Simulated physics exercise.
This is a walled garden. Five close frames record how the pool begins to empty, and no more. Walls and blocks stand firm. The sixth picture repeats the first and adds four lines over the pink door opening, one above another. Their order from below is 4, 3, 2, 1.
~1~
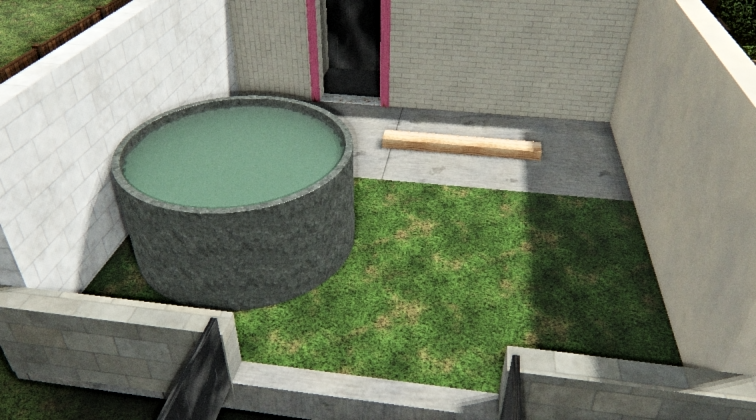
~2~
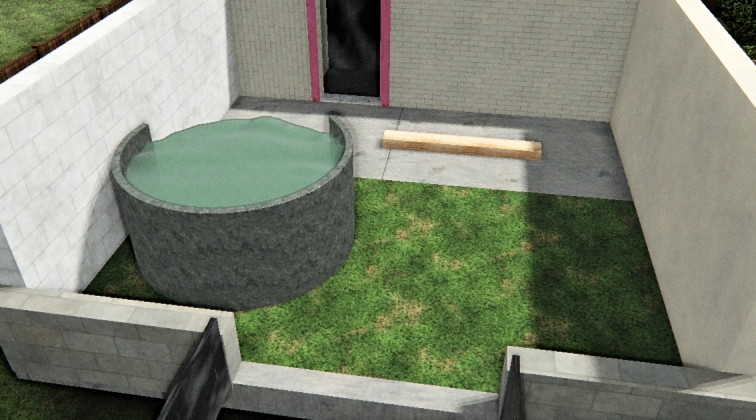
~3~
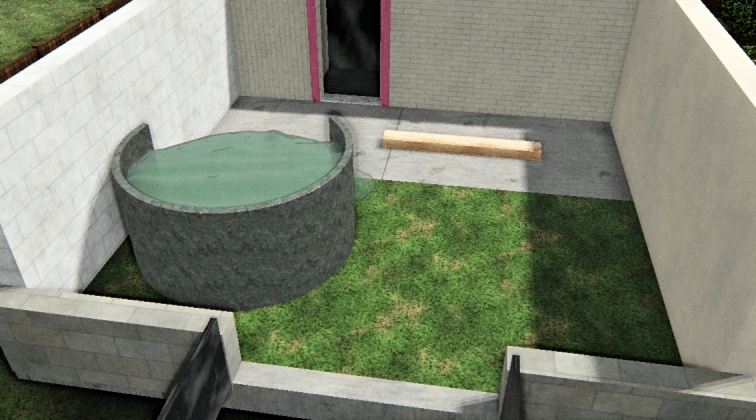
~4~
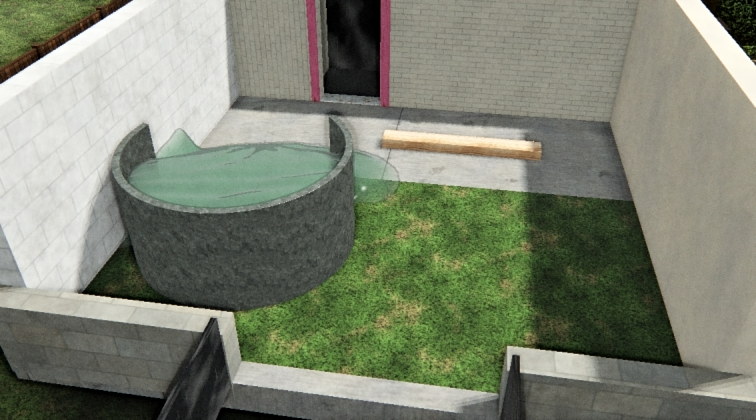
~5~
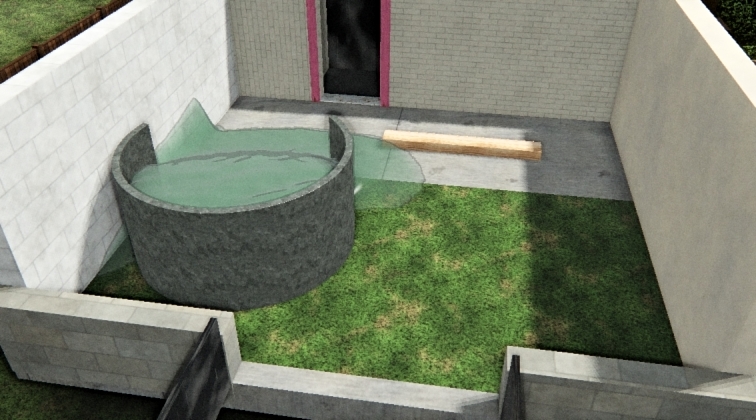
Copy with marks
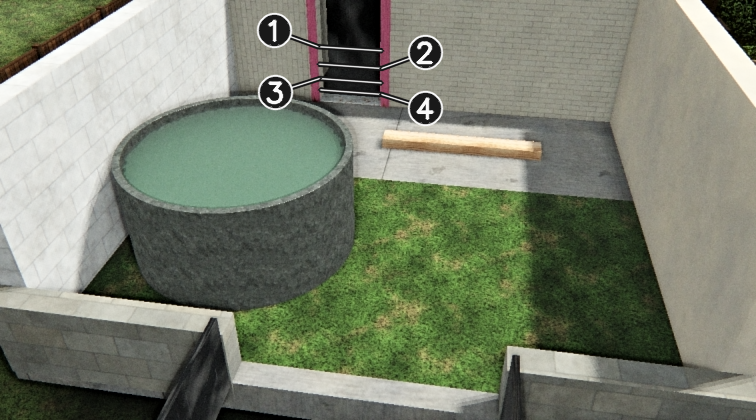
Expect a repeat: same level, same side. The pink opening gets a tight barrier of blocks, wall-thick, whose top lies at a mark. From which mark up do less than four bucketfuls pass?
That is line 2.
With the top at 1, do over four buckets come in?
No.
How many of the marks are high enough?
Two of the four.
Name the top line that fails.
The answer is 3.
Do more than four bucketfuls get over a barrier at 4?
Yes.
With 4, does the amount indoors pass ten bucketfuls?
Yes.
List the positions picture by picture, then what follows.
The first frame shows water in the pool at rest, its middle at (237, 153); foot of the pink doorway at (350, 104); open gate at (366, 324).
In the second frame, water covers 3 % of the ground, its front hidden from here.
In the third frame, water covers 7 % of the ground, its front hidden from here.
In the fourth frame, 12 % of the ground under water, visible out to (378, 195).
In the fifth frame, 19 % of the ground under water, visible out to (102, 266).
In white, 1 at (349, 48); 2 at (350, 66); 3 at (350, 80); 4 at (350, 92); from the bottom up 4, 3, 2, 1.
If 1 is chosen, nothing gets over.
If 2 is chosen, a splash gets over, under a bucket.
If 3 is chosen, about 9 bucketfuls get in.
If 4 is chosen, dozens of bucketfuls pour in.
